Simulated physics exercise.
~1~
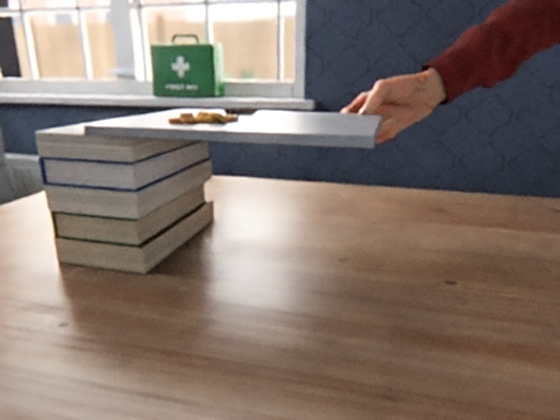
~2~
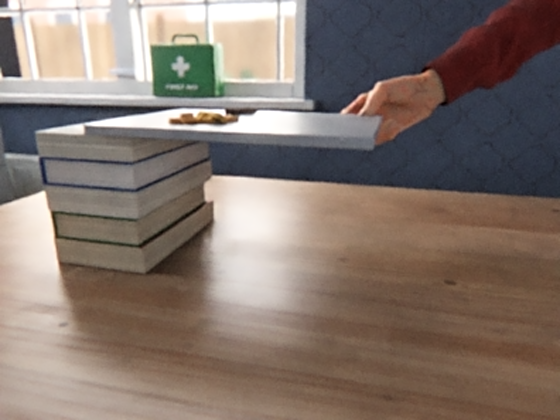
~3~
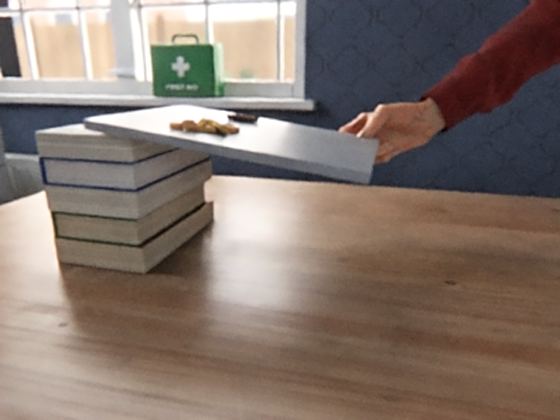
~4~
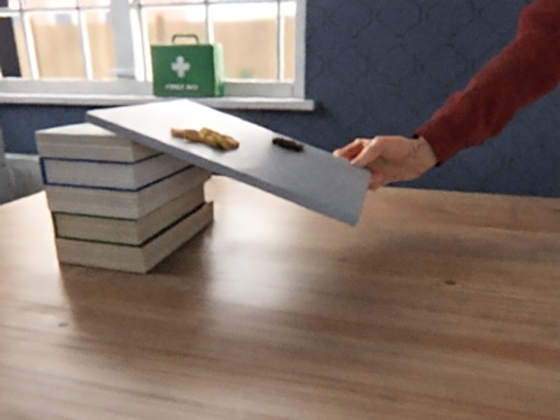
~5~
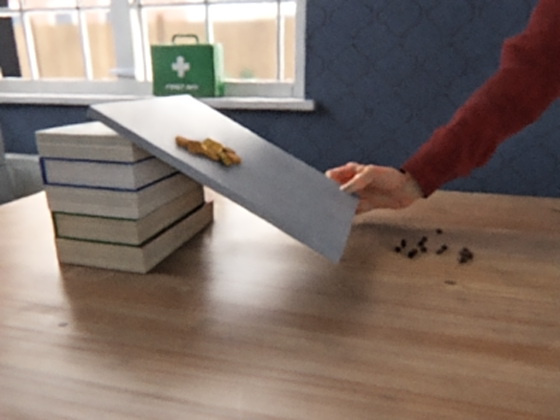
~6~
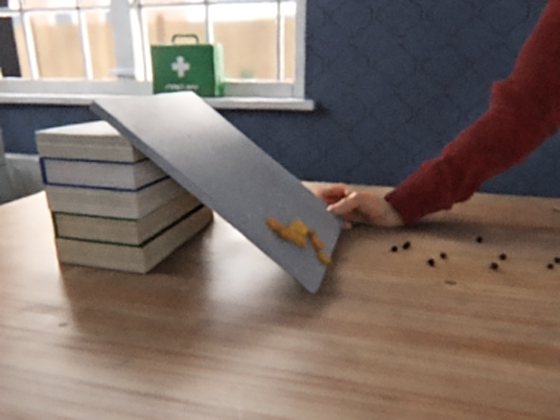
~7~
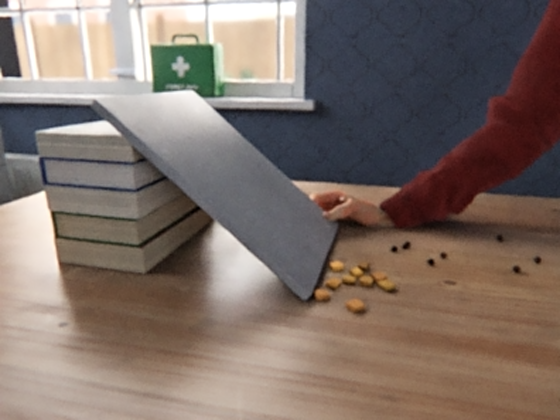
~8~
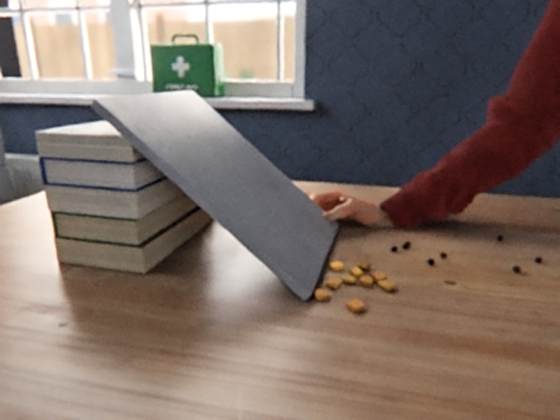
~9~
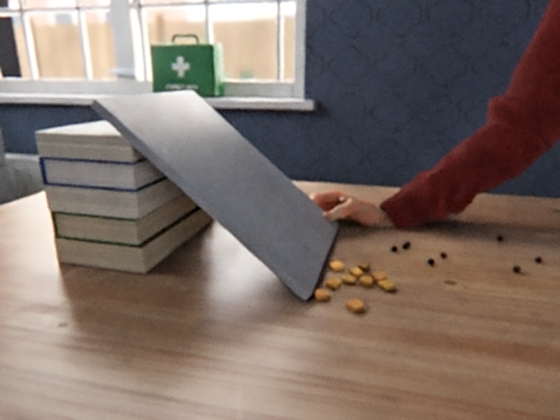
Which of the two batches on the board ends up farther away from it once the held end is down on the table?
The small dark bits from the back of the board end up farther away, scattered out to the right across the table. The yellow pieces stay clustered near the board's lower edge.
